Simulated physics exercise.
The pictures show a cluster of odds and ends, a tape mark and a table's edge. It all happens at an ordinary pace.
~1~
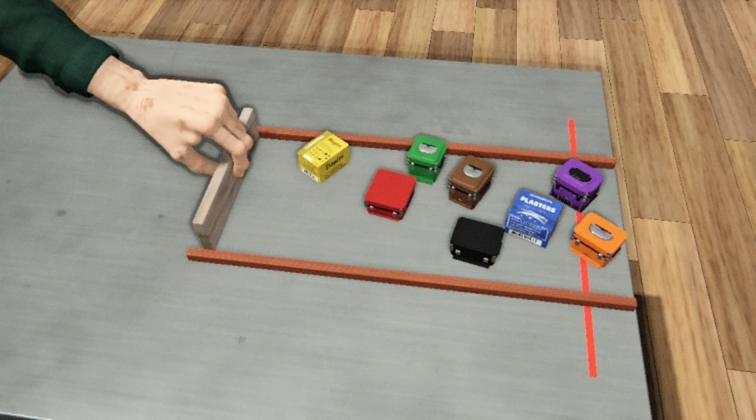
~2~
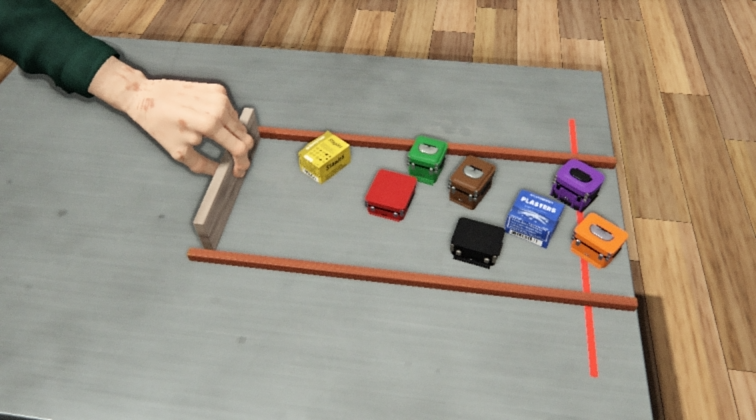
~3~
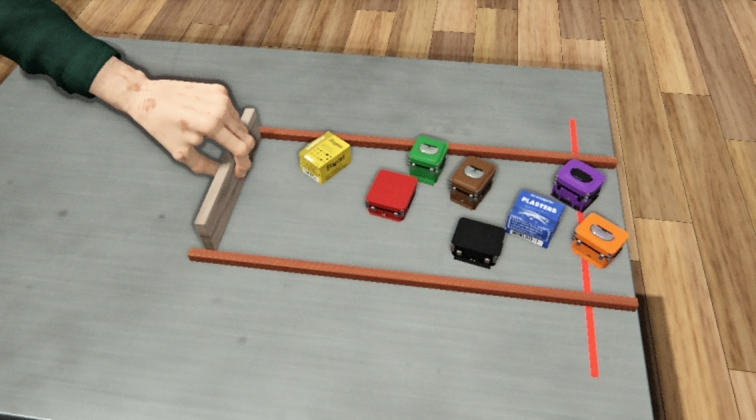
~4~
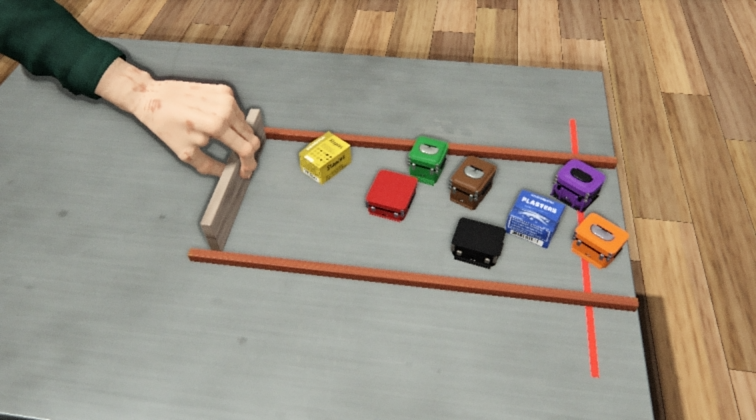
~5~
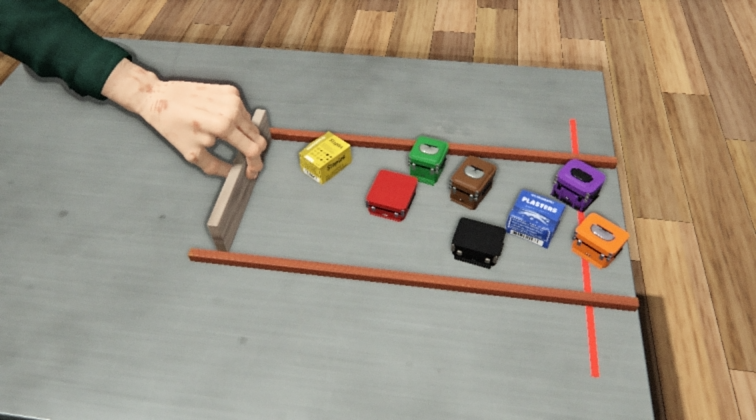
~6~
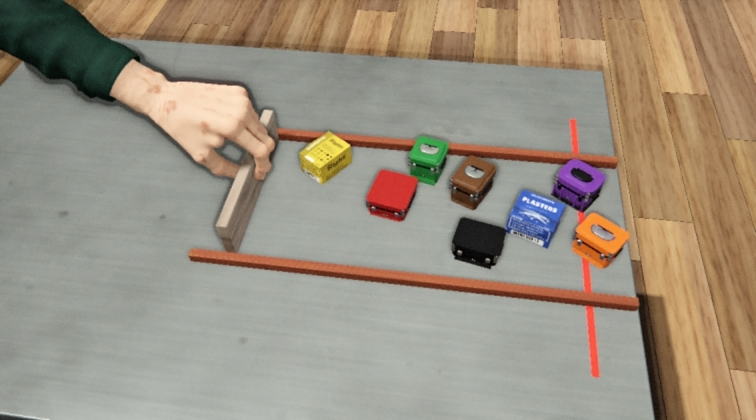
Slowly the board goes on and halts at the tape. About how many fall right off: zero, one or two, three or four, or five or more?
The number that fall off is five or more.
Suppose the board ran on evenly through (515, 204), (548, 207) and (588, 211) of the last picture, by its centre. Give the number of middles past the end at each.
It would be 0, 2 and 5.
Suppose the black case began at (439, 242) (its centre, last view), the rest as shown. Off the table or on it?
From there it does not fall.
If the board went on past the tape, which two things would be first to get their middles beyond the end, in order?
The order is the orange case, then the purple case.
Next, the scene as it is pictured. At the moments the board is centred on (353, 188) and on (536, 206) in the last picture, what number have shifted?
The counts are 1 and 8.
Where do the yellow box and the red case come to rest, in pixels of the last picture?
About (598, 174), and the other about (604, 214).
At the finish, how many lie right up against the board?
3 of them.
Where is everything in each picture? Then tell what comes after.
In the first frame, orange case (597, 241); purple case (577, 185); blue box (533, 218); board (230, 176); tape (580, 226).
In the second frame, purple case (577, 185); black case (477, 243).
In the third frame, blue box (534, 219); brown case (472, 183).
In the fourth frame, orange case (598, 242); board (237, 177).
In the fifth frame, purple case (578, 185); green case (428, 160).
In the sixth frame, orange case (599, 242); purple case (578, 185); blue box (535, 219); board (251, 179); tape (582, 226).
Soon after, none off yet; orange case at rest near (599, 242); purple case at rest near (578, 185); blue box at rest near (535, 219).
After that, none off yet; orange case at rest near (600, 242); purple case at rest near (579, 185); blue box displaced a little near (550, 227).
In the end, the number that fall off is five or more; gone, green case, brown case, blue box, purple case and orange case.
